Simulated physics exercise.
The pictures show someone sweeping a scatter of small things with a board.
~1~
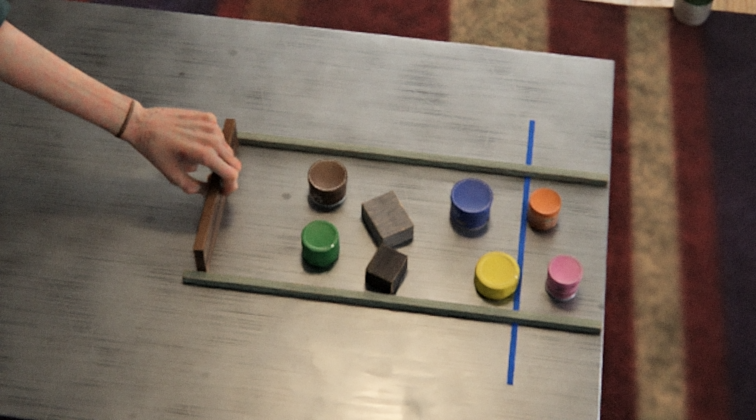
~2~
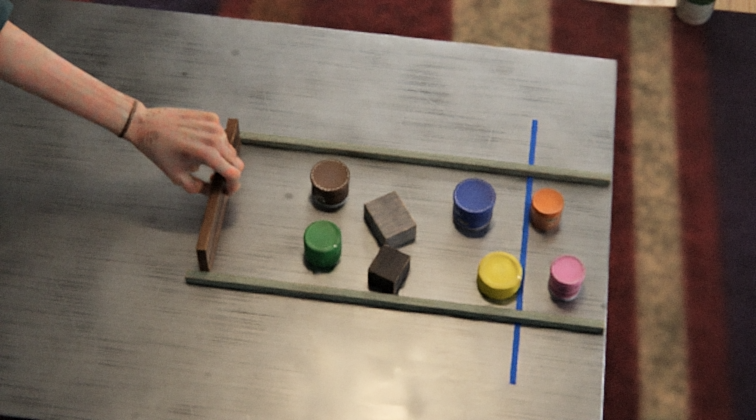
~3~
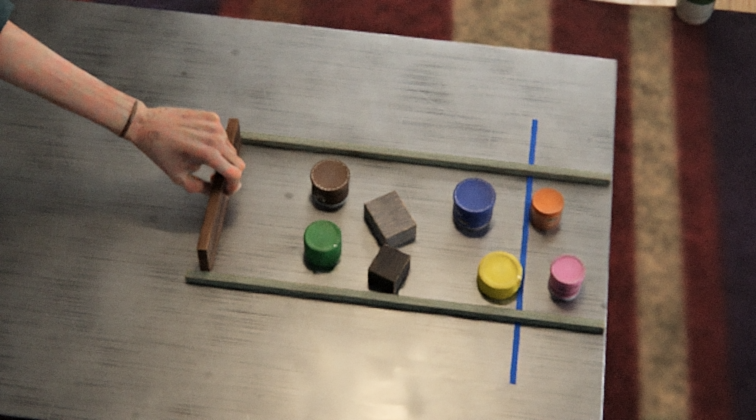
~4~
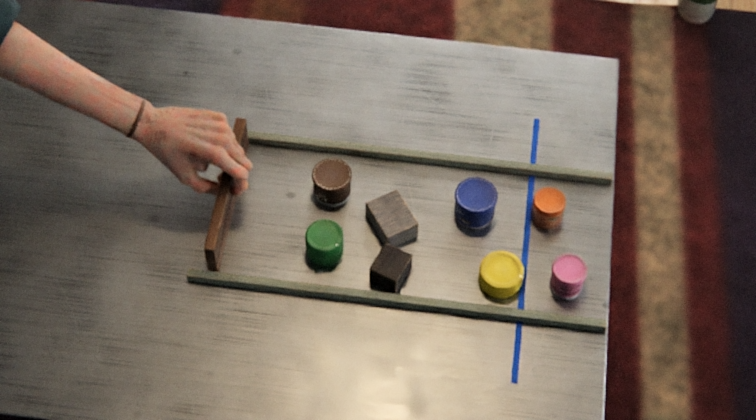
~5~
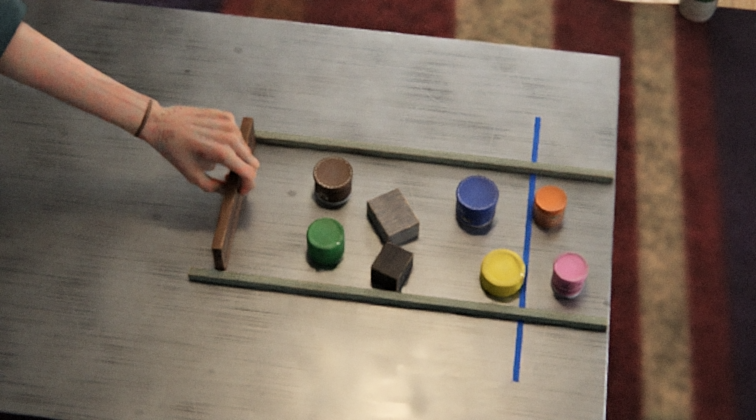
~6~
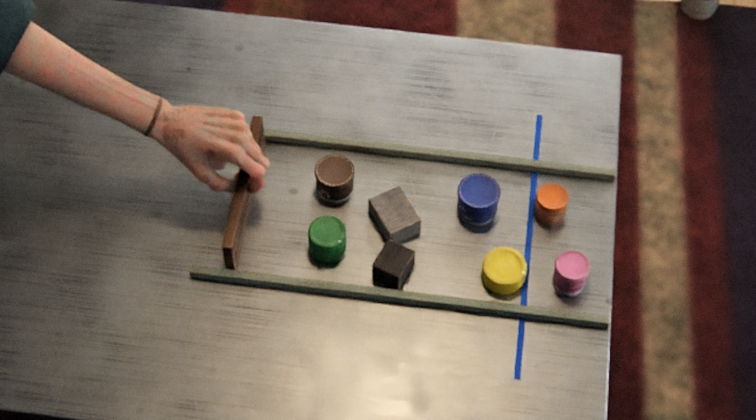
On a grey tabletop, a hand held a wooden board upright behind scattered colourful tubs and dark blocks, then slid it slightly right between two rails, while the small things stayed put.
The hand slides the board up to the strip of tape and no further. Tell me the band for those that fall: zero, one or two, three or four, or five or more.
Outcome: The number that fall off is one or two.
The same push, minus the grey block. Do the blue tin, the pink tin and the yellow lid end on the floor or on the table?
The blue tin stays on; the pink tin tumbles off; the yellow lid is kept.
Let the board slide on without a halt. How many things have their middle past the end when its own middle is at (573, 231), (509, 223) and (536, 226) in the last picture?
In that order 4, 0 and 2.
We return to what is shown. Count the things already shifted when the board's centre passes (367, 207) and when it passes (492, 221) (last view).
By then 4, and 8.
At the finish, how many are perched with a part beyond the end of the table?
The number is 0.
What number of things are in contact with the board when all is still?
The number is 4.
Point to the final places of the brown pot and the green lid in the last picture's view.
The brown pot at (554, 182), the green lid at (546, 261).
Soon after, none off yet; pink tin at rest near (571, 273); orange tub at rest near (551, 204); yellow lid at rest near (504, 271).
After that, none off yet; pink tin at rest near (573, 273); orange tub displaced about its own width near (574, 208); yellow lid displaced about its own width near (533, 275).
In the end, the number that fall off is one or two; gone, orange tub and pink tin.
